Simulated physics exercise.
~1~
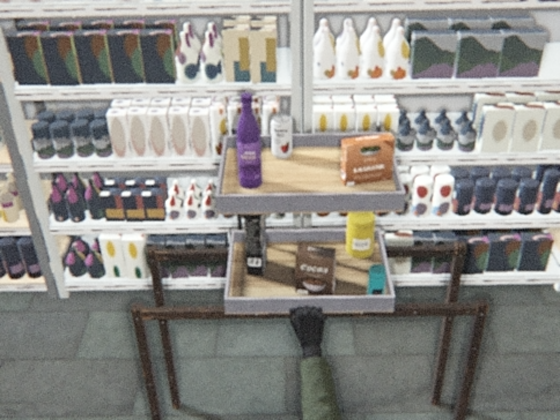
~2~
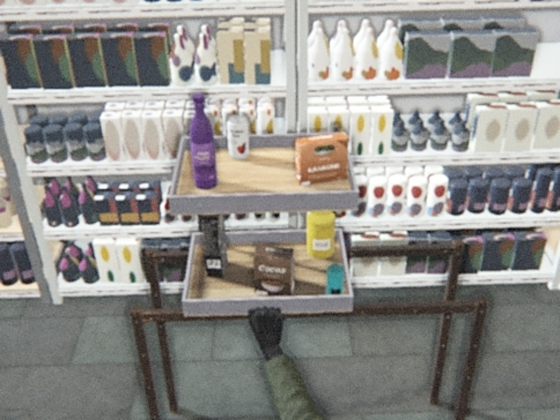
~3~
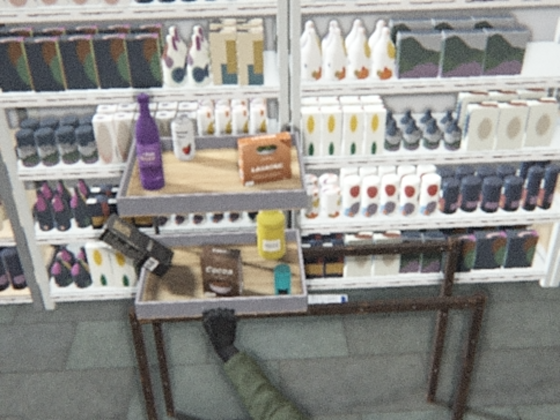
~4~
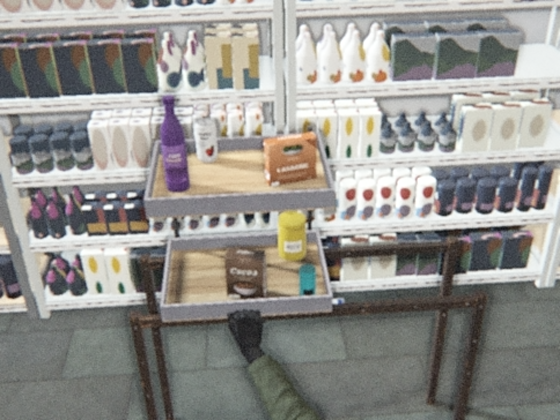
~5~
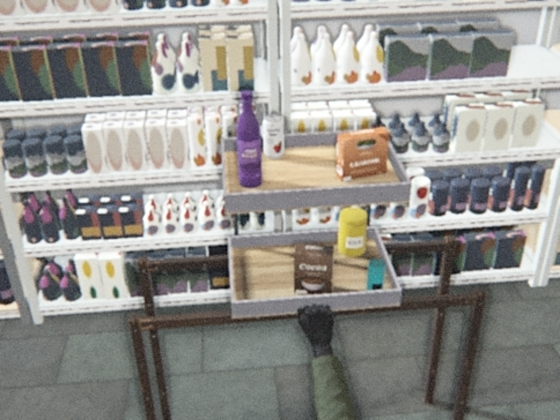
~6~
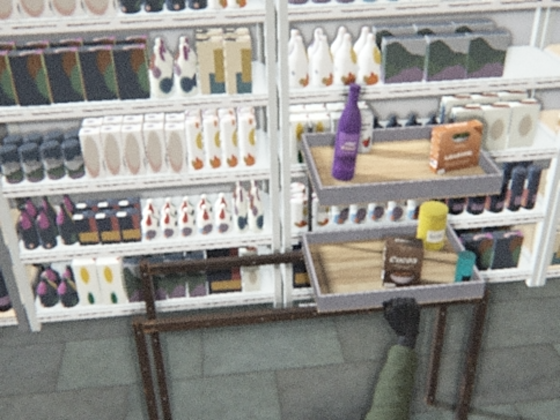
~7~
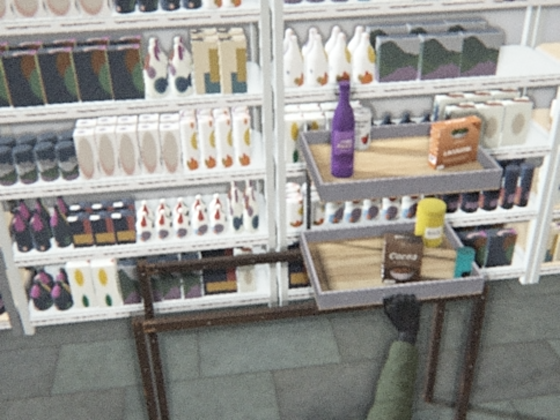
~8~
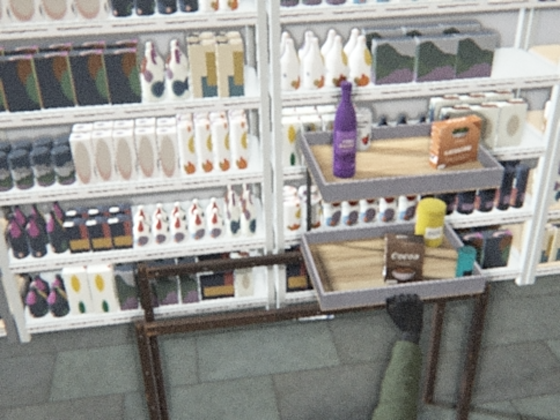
We see a gloved hand at a two-level tray of bottles and packets in front of store shelves as the tray slides left, where a black carton tips over the edge and disappears; the tray then runs far right and stops, the remaining items still upright.
